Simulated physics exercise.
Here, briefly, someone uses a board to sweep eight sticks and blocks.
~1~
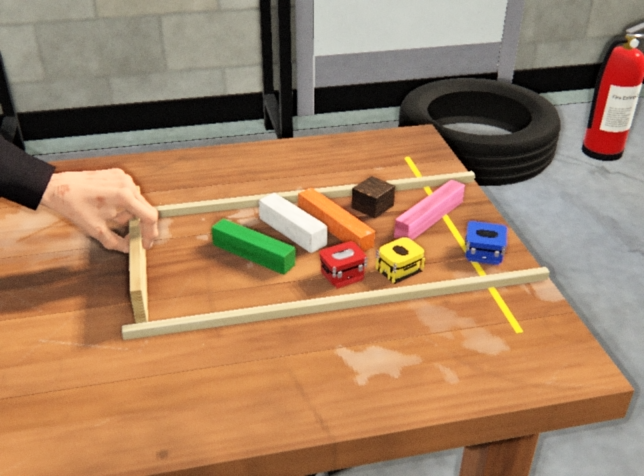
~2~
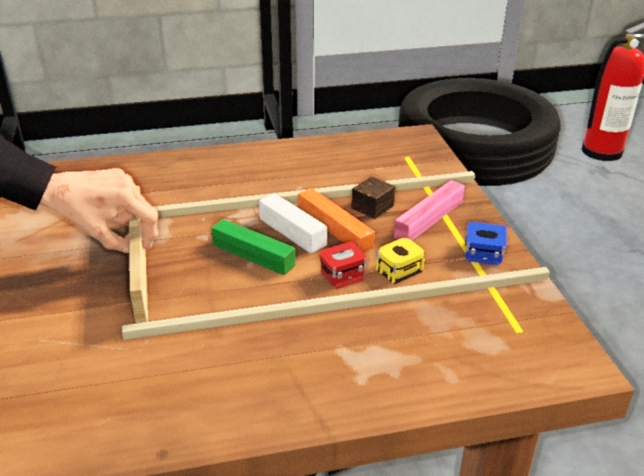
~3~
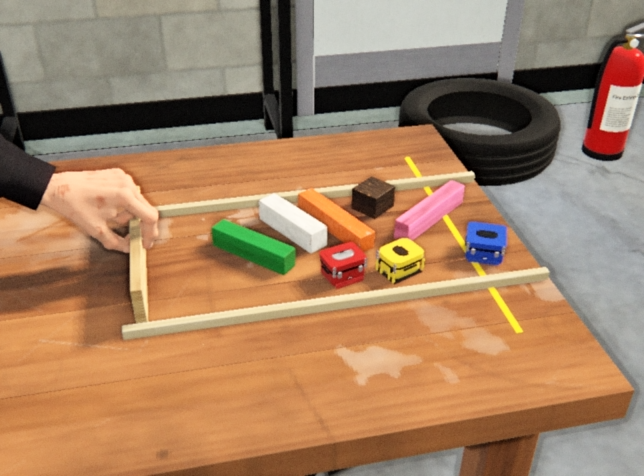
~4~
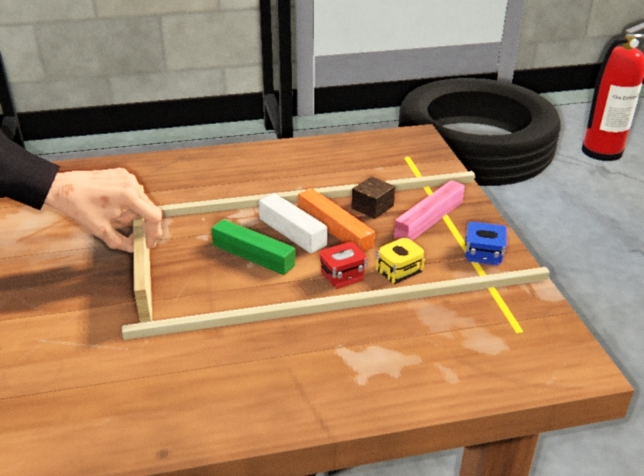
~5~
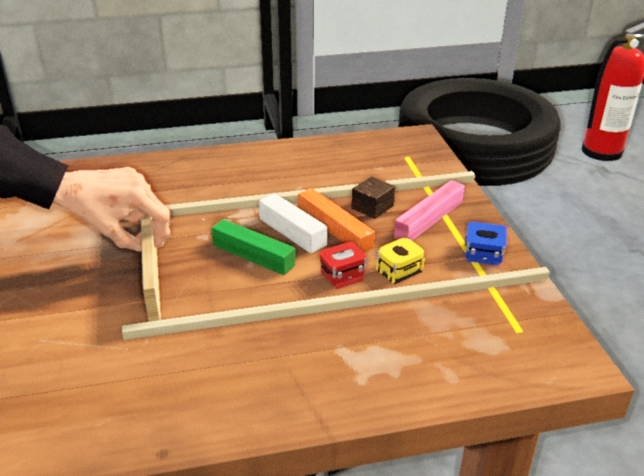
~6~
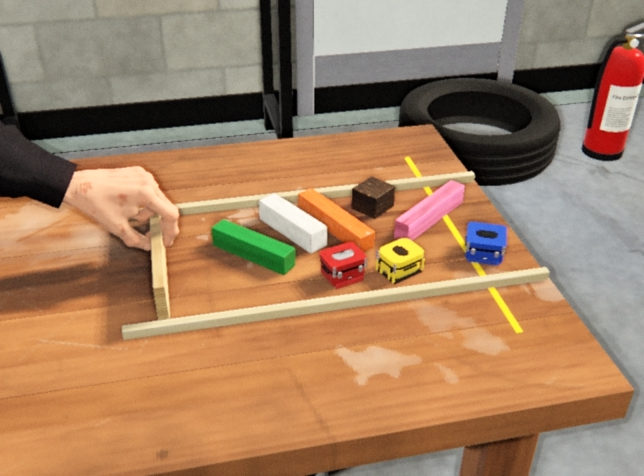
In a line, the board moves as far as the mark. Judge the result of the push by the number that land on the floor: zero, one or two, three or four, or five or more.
The number that land on the floor is three or four.
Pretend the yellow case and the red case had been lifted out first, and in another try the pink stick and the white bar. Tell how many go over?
Fallen: 2 in the first try, 2 in the other.
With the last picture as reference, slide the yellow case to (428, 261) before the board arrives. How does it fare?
Yellow case: Gone.
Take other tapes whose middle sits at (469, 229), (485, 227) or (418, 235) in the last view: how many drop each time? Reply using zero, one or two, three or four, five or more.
Trial 1 - five or more; trial 2 - at least five; trial 3 - none at all.
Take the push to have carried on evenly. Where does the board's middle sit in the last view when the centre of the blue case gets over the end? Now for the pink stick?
Blue case over the end: About (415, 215). Pink stick over the end: About (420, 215).
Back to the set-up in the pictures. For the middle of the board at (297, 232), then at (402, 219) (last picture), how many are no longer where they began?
At the first place 4, at the second 8.
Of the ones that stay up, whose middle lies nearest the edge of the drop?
Orange bar.
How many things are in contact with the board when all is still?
1 in contact.
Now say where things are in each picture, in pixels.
The first picture shows blue case (485, 244); pink stick (430, 211); black block (373, 197); board (138, 251); tape (454, 230).
The second picture shows pink stick (430, 211); orange bar (335, 220).
The third picture shows black block (373, 197); board (138, 251).
The fourth picture shows blue case (485, 244); white bar (292, 222).
The fifth picture shows pink stick (430, 211); yellow case (400, 261).
The sixth picture shows blue case (485, 244); pink stick (430, 211); black block (373, 197); board (158, 249); tape (454, 230).
Soon after, none off yet; blue case at rest near (485, 244); pink stick at rest near (430, 211); black block at rest near (373, 197).
At rest, the number that fall off is three or four; fallen, yellow case, black block, pink stick and blue case.
